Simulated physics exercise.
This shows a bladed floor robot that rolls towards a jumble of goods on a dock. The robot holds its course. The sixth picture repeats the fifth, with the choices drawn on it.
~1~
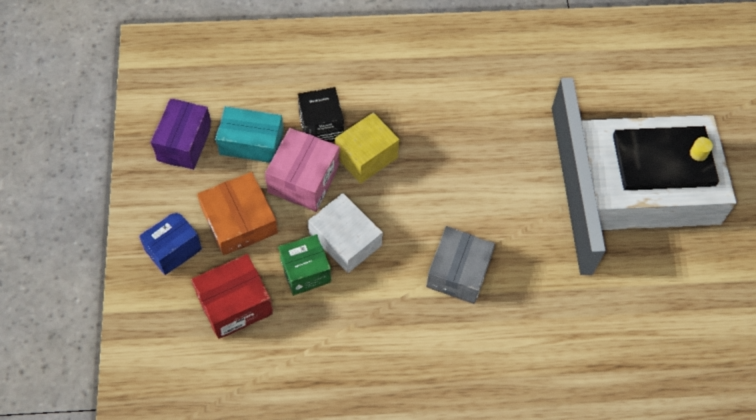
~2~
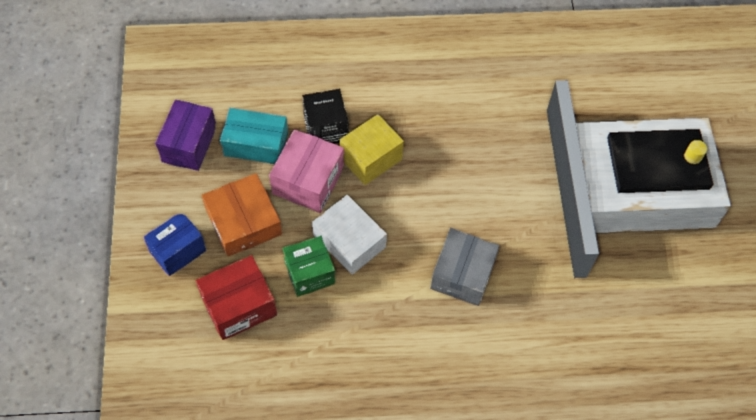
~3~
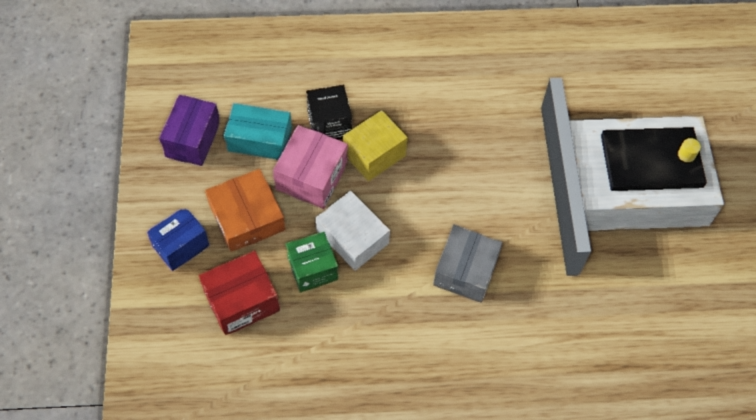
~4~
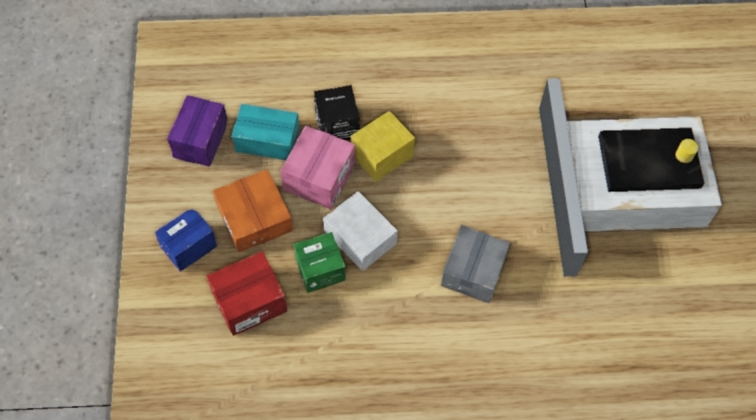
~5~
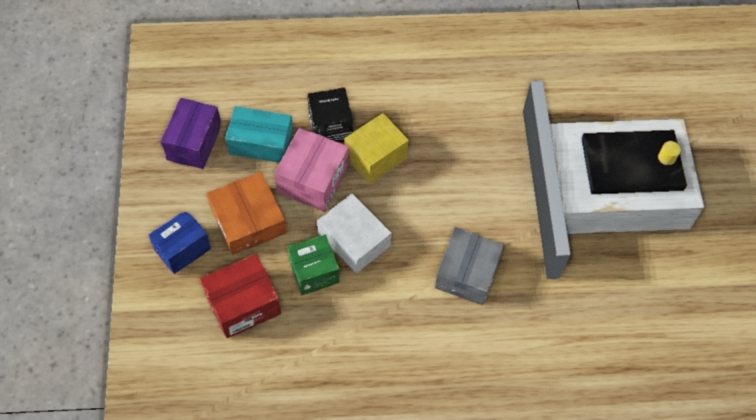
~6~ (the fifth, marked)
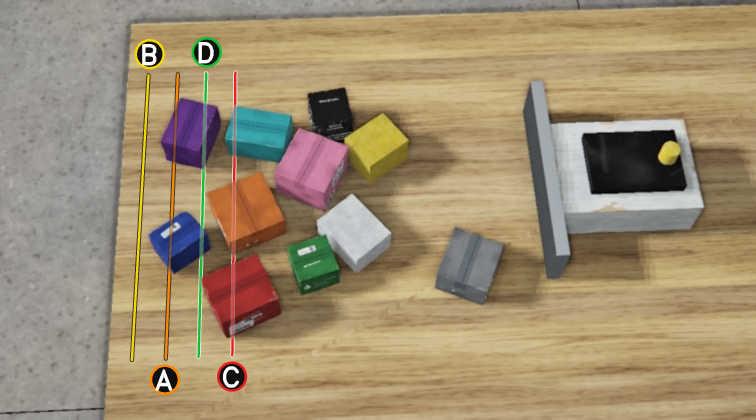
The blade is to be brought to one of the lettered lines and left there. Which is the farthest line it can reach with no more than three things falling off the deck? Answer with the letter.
D.
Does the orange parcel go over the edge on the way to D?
By then, yes.
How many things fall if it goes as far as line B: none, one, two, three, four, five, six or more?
In all, six or more.
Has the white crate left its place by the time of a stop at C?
By then, yes.
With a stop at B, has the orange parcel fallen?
Yes.
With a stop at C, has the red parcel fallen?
No.
On the copy, A at (172, 206); B at (141, 207); C at (234, 204); D at (203, 205).
On D. First, robot (504, 166); grey parcel (399, 286); blue parcel (180, 242).
Then, robot (379, 170); blue parcel (159, 257); purple box (173, 128).
Finally, robot (281, 174); purple box over the edge; blue parcel over the edge; three fallen.
By contrast, A drops five; B drops seven; C is within the limit but short.
